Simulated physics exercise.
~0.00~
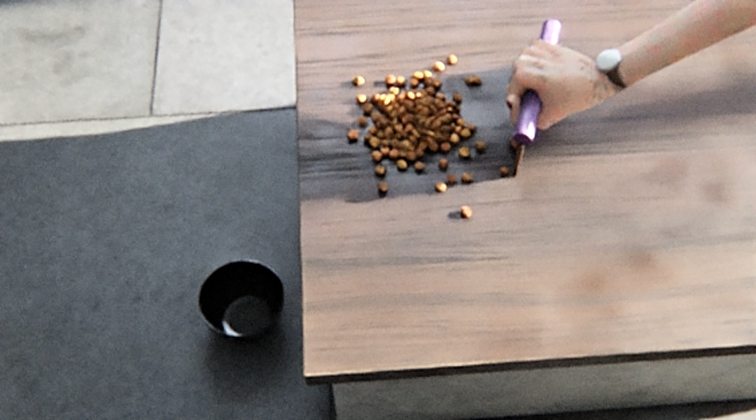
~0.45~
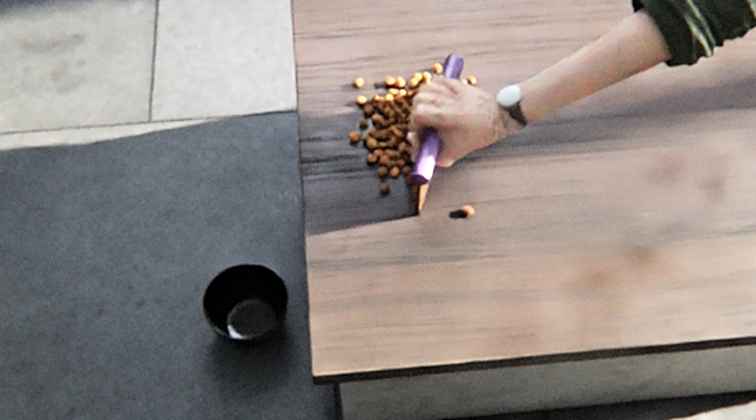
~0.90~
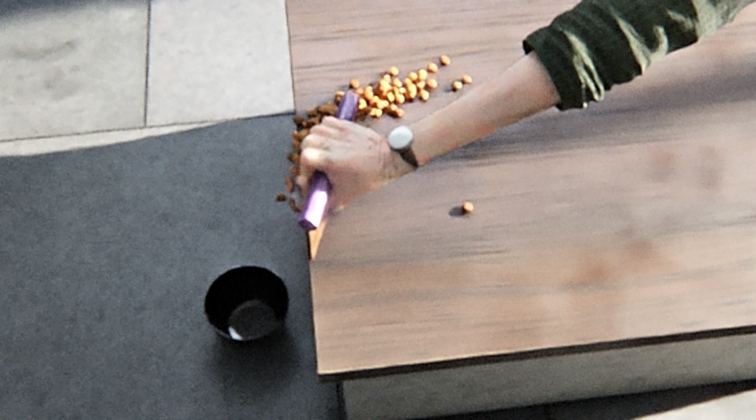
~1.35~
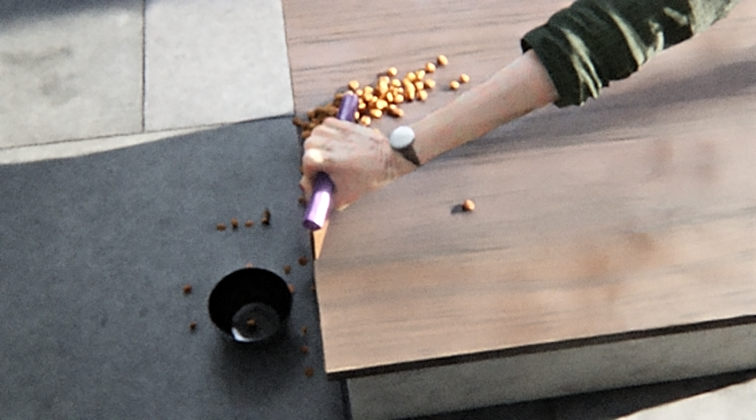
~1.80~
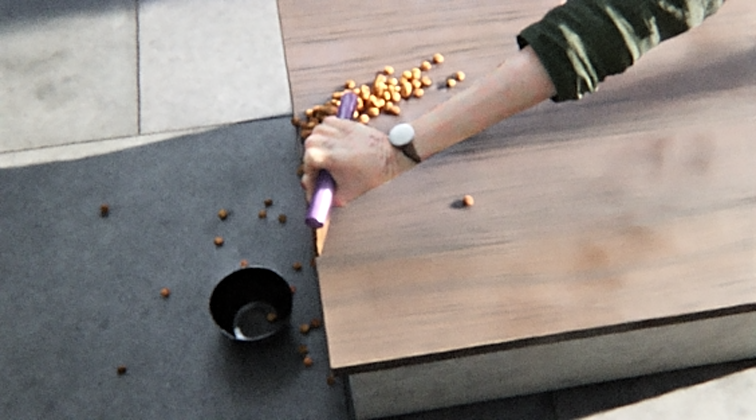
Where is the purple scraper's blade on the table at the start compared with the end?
At the start the blade is on the tabletop, just right of the kibble pile. By the end it is farther left and a little lower in view, at the table's left edge near the black bowl.
